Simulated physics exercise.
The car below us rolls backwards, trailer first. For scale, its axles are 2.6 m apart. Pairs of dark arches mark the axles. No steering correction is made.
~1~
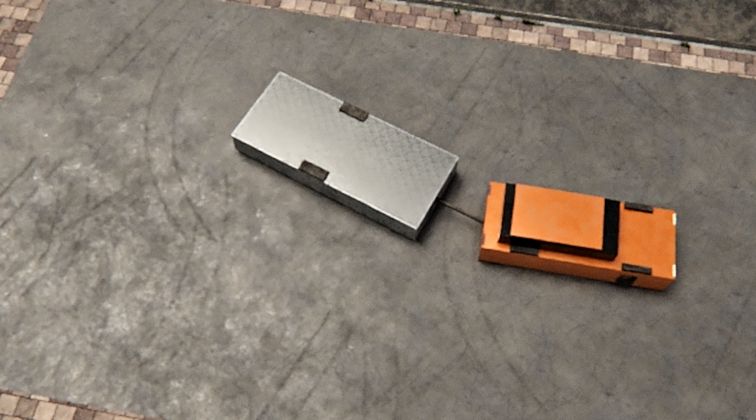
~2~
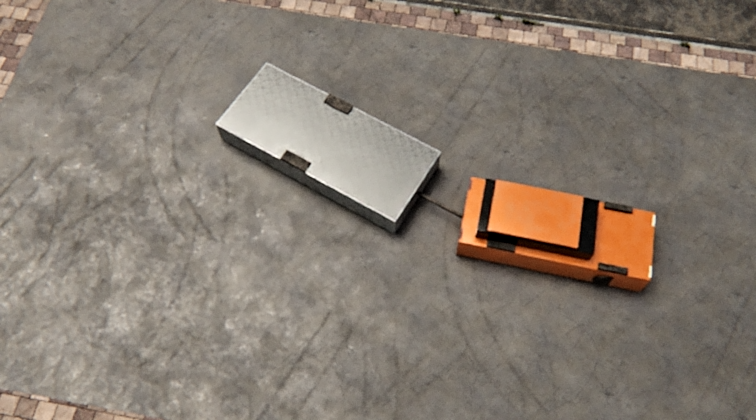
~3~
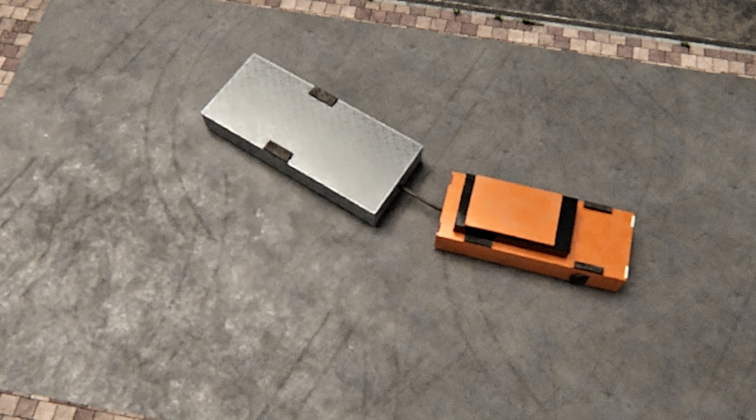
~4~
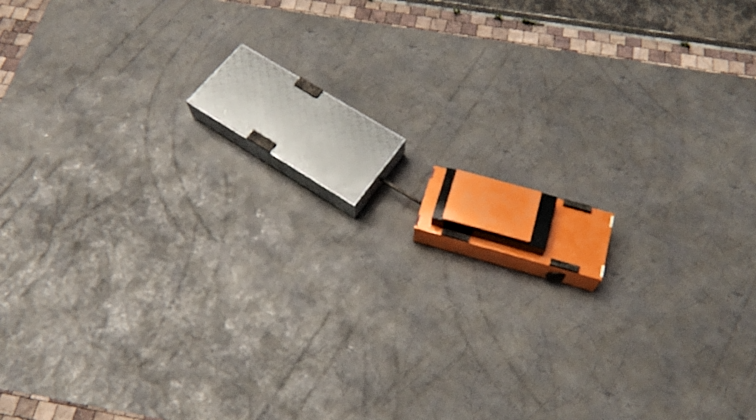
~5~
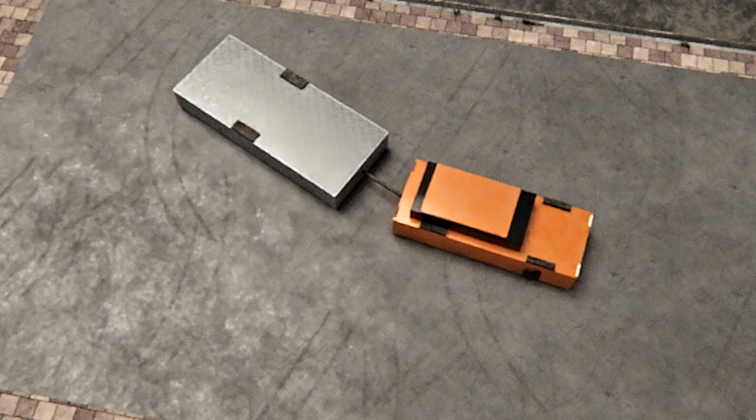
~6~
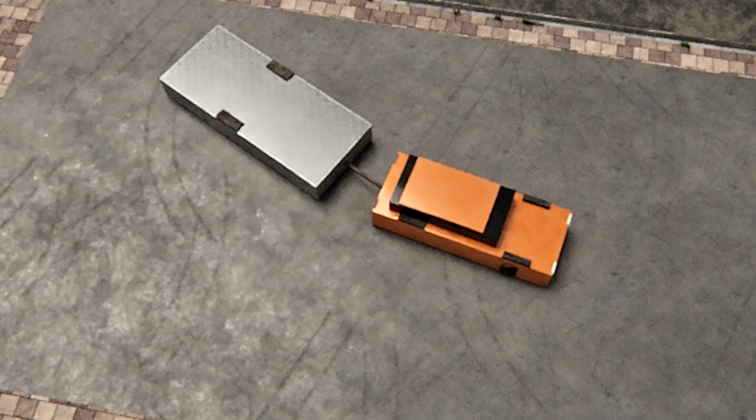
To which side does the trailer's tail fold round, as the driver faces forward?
The tail folds to the car's right side.
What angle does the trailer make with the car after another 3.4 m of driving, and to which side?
About 5° to the car's left.
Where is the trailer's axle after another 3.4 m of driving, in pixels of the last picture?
Around (169, 29).
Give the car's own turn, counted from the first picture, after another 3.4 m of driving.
About 26°.
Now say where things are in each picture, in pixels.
Car's middle (587, 221), trailer's axle (334, 140); tail 19° to the car's left; front wheels 12° left, in the first frame.
Car's middle (564, 220), trailer's axle (318, 132); tail 19° to the car's left, in the second frame.
Car's middle (542, 217), trailer's axle (301, 123); tail 18° to the car's left, in the third frame.
Car's middle (520, 213), trailer's axle (286, 114); tail 17° to the car's left, in the fourth frame.
Car's middle (498, 209), trailer's axle (270, 104); tail 16° to the car's left, in the fifth frame.
Car's middle (477, 204), trailer's axle (255, 95); tail 16° to the car's left, in the sixth frame.
3.4 m further on, the tail is 6° to the car's left, the car has turned 26° and the trailer's axle is at (169, 29) of the last picture.
6.8 m further on, the tail is 16° to the car's right, the car has turned 42° and the trailer's axle is out of the picture.
10.2 m further on, the tail is 60° to the car's right, the car has turned 57° and the trailer's axle is out of the picture; it has jack-knifed.
